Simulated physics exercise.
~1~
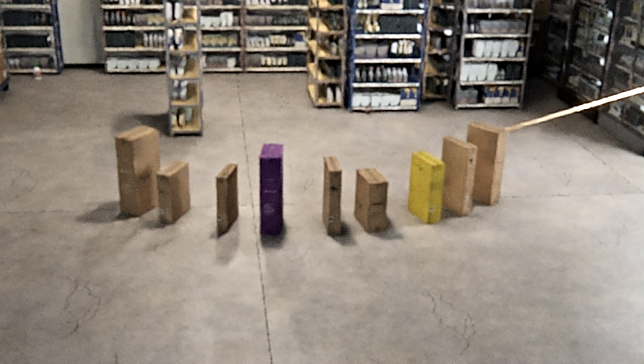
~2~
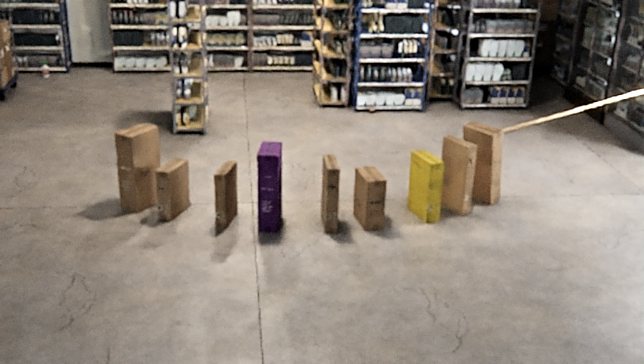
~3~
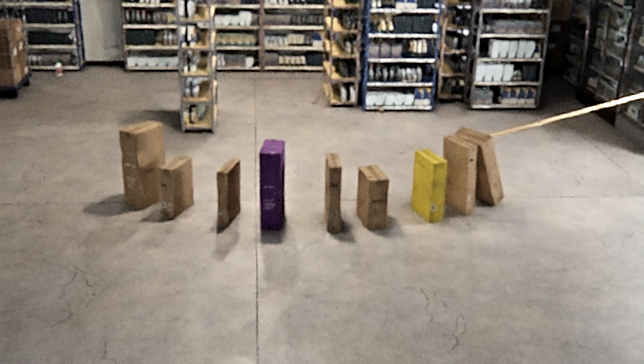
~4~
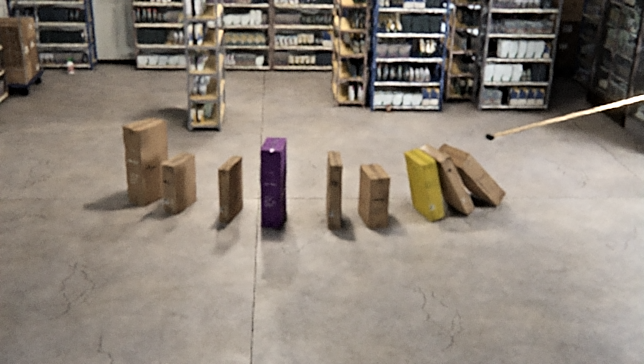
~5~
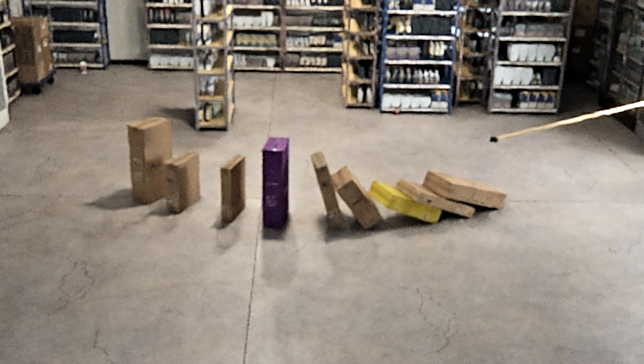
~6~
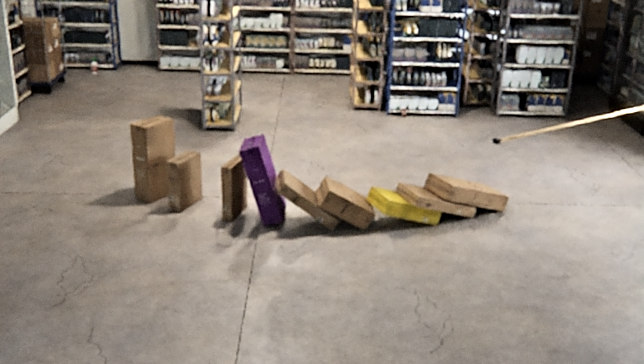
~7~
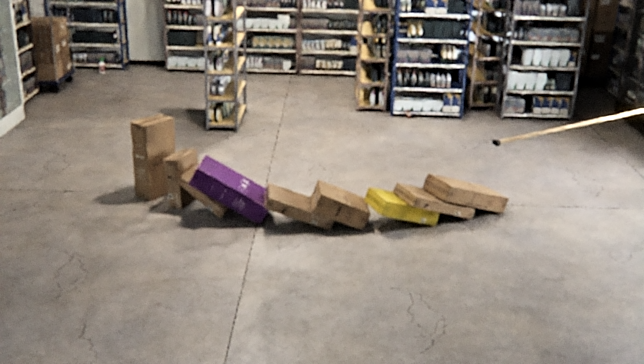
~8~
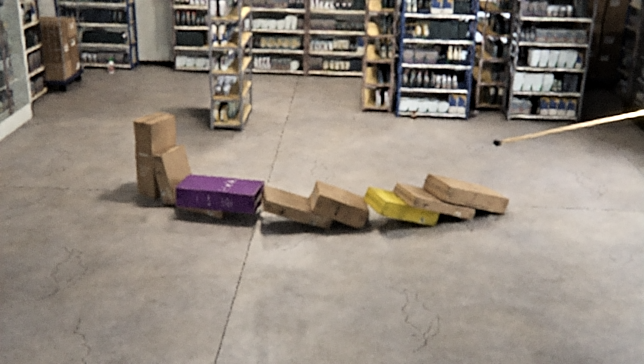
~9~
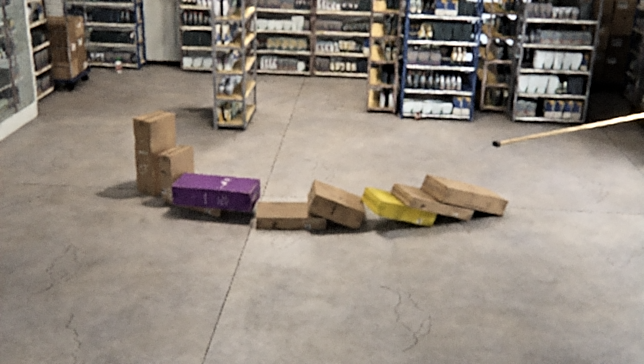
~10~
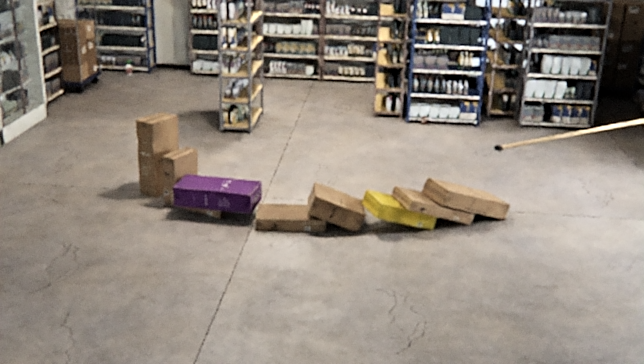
A pole tips the rightmost carton, and the row topples leftward, leaving two cartons standing.
